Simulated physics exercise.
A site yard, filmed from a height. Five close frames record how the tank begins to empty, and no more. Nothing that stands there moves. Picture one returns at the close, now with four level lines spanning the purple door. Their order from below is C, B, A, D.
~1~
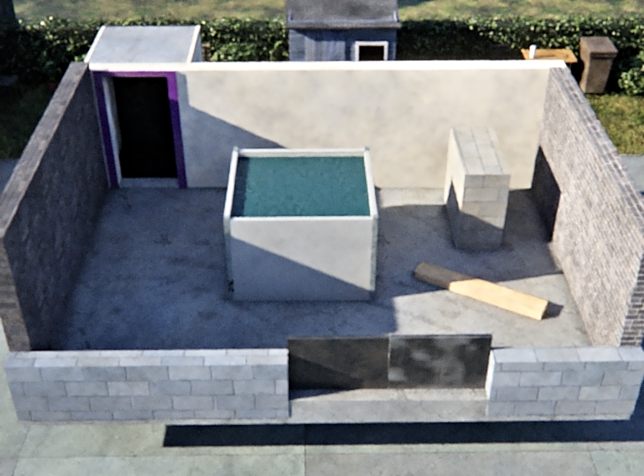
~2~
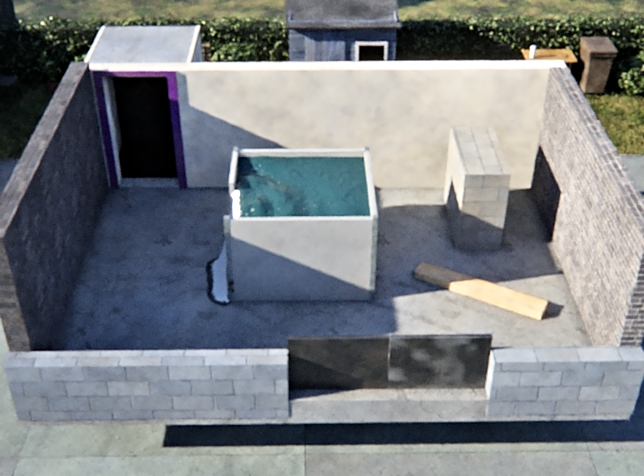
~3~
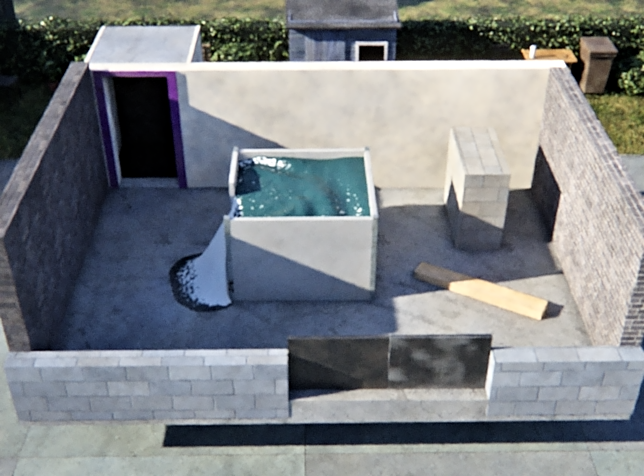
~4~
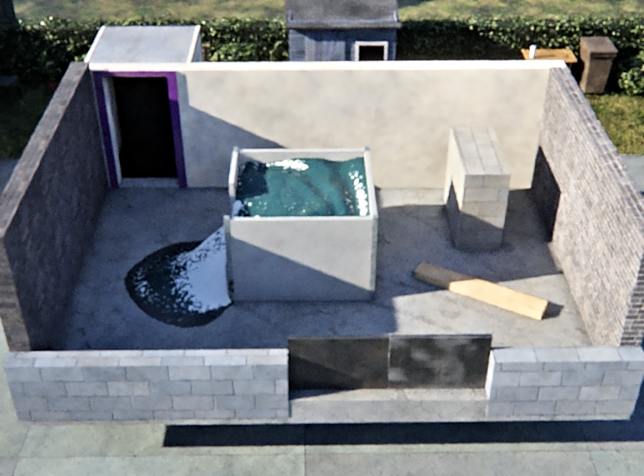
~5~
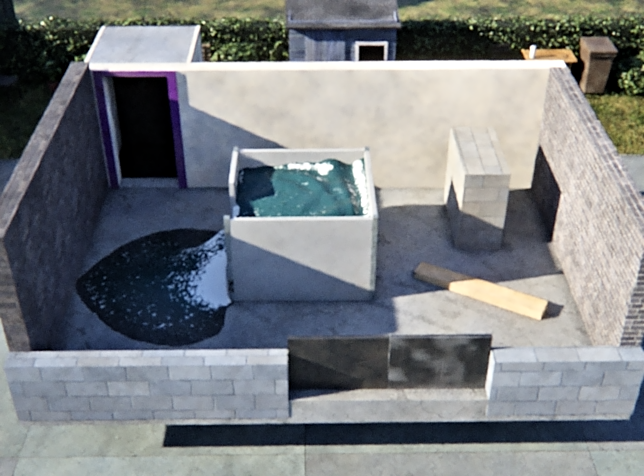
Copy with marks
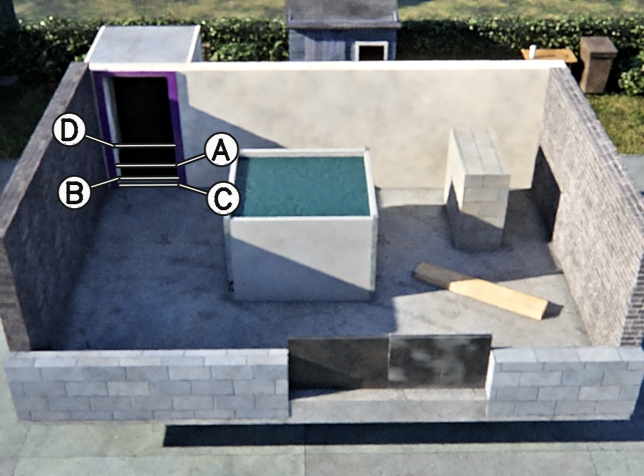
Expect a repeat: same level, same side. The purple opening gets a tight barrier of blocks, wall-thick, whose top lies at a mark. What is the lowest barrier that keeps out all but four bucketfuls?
It is A.
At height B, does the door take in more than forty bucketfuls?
No, it does not.
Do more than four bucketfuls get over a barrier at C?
Yes, it does.
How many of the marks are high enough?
Two of them.
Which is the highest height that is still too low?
That would be B.
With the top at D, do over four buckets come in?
No, not at all.
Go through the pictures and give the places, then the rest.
The first picture shows water in the tank at rest, its middle at (301, 188); foot of the purple doorway at (149, 187); shut gate at (389, 345).
The second picture shows front seen at (225, 302), 1 % of the ground wet.
The third picture shows front seen at (179, 267), 3 % of the ground wet.
The fourth picture shows front seen at (131, 276), 7 % of the ground wet.
The fifth picture shows front seen at (84, 290), 15 % of the ground wet.
On the marked copy, A at (146, 165); B at (148, 178); C at (149, 185); D at (144, 145); from the bottom up C, B, A, D.
For height A, a bucket or two gets in.
For height B, some 25 bucketfuls get in.
For height C, dozens of bucketfuls pour in.
For height D, nothing gets over.
